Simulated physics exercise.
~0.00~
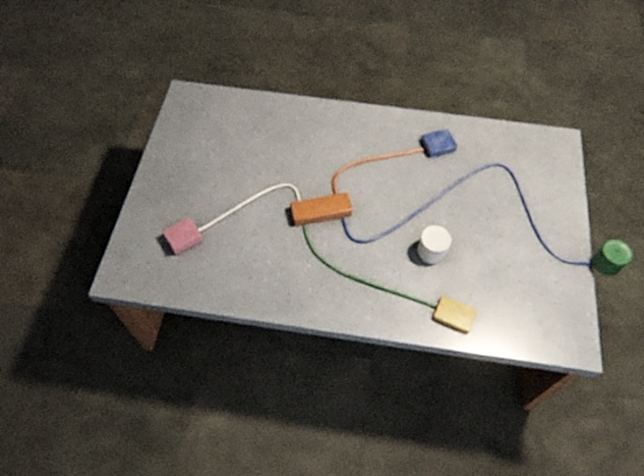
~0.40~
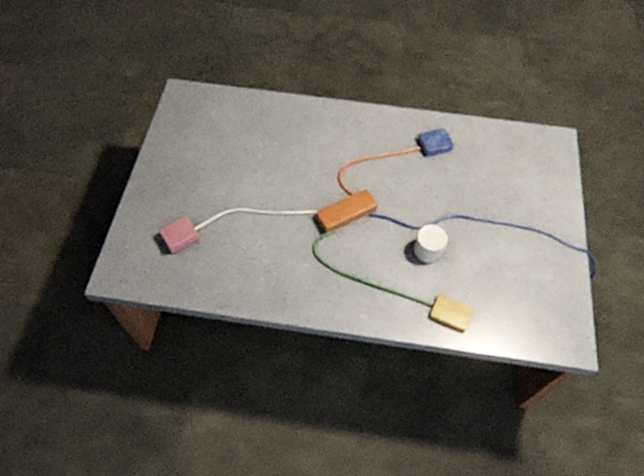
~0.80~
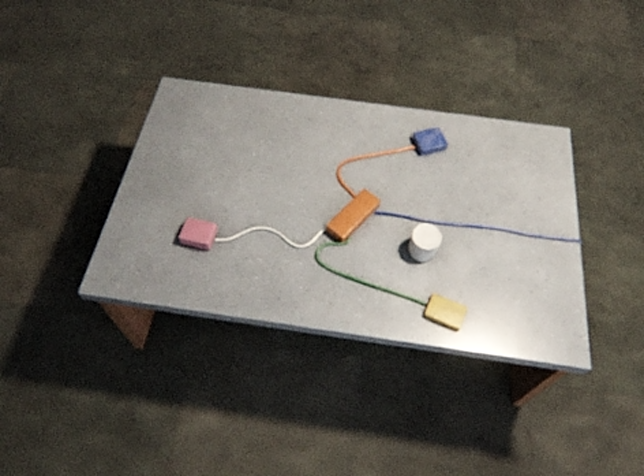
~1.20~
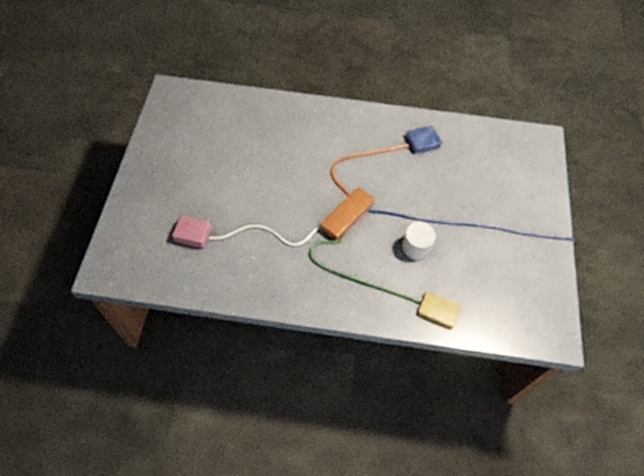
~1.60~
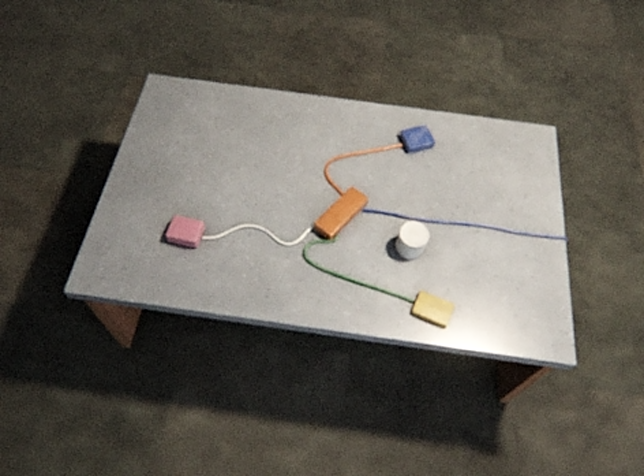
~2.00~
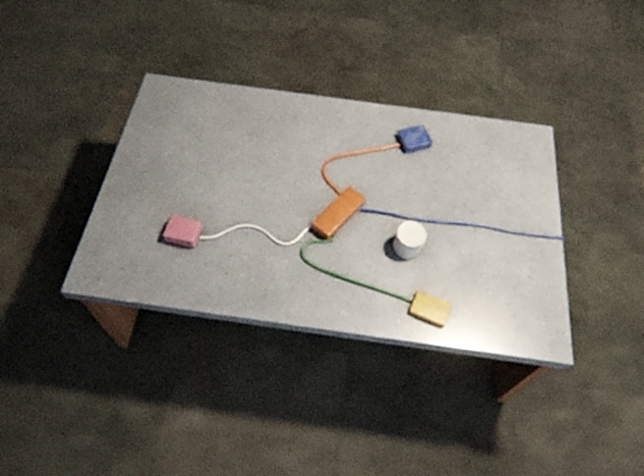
At first, an orange block sits on a gray table, joined by cables to a pink block, a yellow block, a blue block and a green cylinder at the right edge, with a white tub nearby. The green cylinder then drops out of sight over the side, and its blue cable pulls the orange block a little to the right. The orange block turns as the blue cable straightens, and the pink block shifts slightly right too. After that everything rests, with the blue cable stretched to the edge and the tub, yellow block and blue block still in place.
